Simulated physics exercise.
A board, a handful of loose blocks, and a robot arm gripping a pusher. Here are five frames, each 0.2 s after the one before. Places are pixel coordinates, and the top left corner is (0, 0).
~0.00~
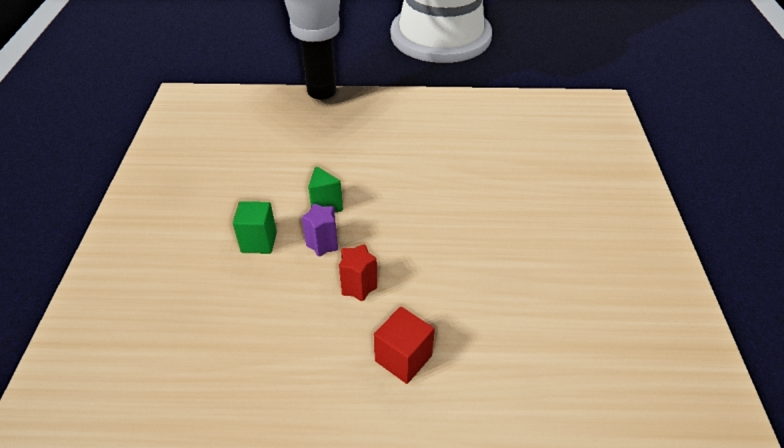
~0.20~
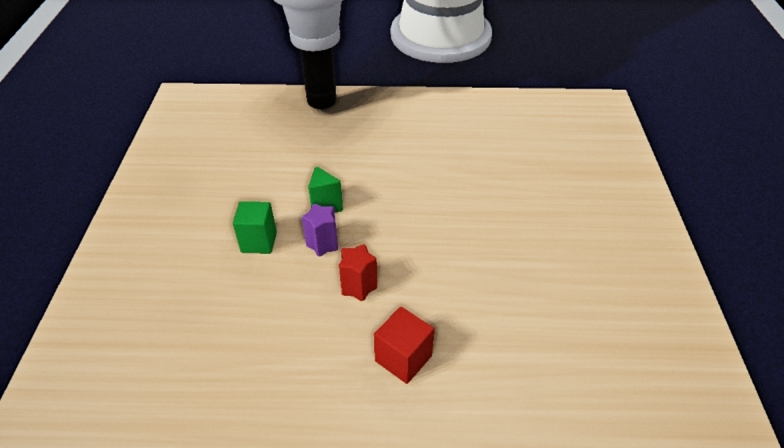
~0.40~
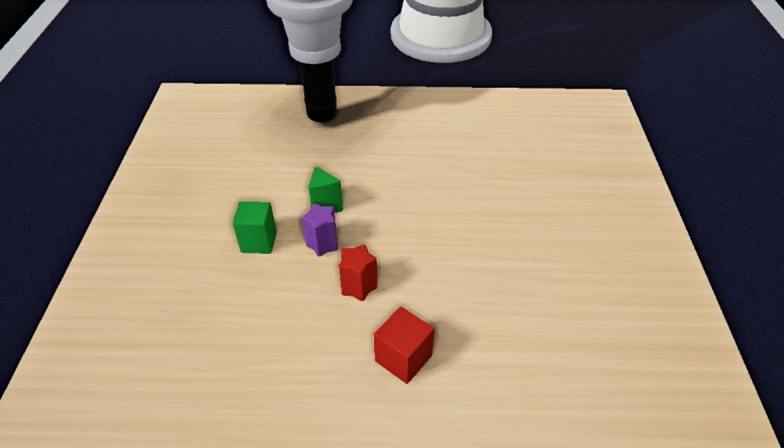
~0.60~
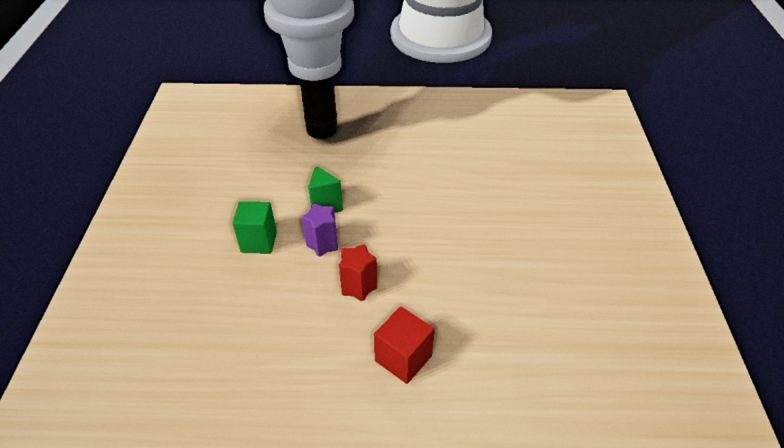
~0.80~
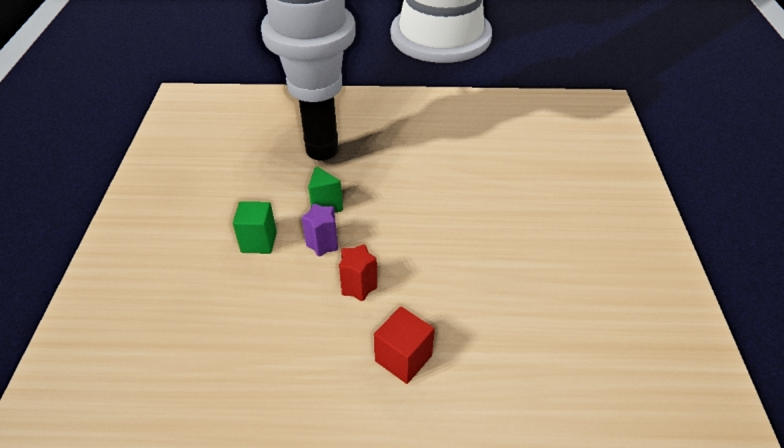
On a light wooden tabletop, a robot arm moving a black pusher down the view near still green, purple and red blocks.
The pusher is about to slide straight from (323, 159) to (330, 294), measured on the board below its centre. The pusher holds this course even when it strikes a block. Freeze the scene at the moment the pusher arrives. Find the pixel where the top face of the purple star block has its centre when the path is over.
The middle of the upper face of the purple star block will lie at about (292, 291) in the picture.
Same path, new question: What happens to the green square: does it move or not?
That block is going to be left alone.
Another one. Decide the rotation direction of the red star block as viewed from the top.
Watching from overhead, you'd notice the red star block rotating counter-clockwise.
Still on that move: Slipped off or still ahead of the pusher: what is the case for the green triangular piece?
As far as I can tell, the green triangular piece is still leading the way in front of the pusher.
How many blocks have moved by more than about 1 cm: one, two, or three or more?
At least three of them.
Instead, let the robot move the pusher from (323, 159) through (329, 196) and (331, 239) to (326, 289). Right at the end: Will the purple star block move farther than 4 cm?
Yes, that is what happens.
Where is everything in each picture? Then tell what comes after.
In the first picture, pusher's lower end at (322, 92); green square at (252, 212); purple star block at (320, 214); green triangular piece at (322, 177); red star block at (357, 257).
In the second picture, pusher at (322, 102); blocks still.
In the third picture, pusher at (322, 114); blocks still.
In the fourth picture, pusher at (322, 130); blocks still.
In the fifth picture, pusher at (322, 151); green square at (252, 212); purple star block at (320, 214); green triangular piece at (322, 177); red star block at (357, 257).
On the path given first. One third of the way, pusher at (325, 191); green triangular piece at (320, 188), turned 45° anticlockwise.
Two thirds of the way, pusher at (327, 235); purple star block at (310, 259), turned 20° clockwise; green triangular piece at (321, 235), turned 40° anticlockwise.
At the end, pusher at (330, 287); green square still; purple star block at (292, 291), turned 60° clockwise; green triangular piece at (324, 293), turned 30° anticlockwise; red star block at (367, 268), turned 45° anticlockwise.
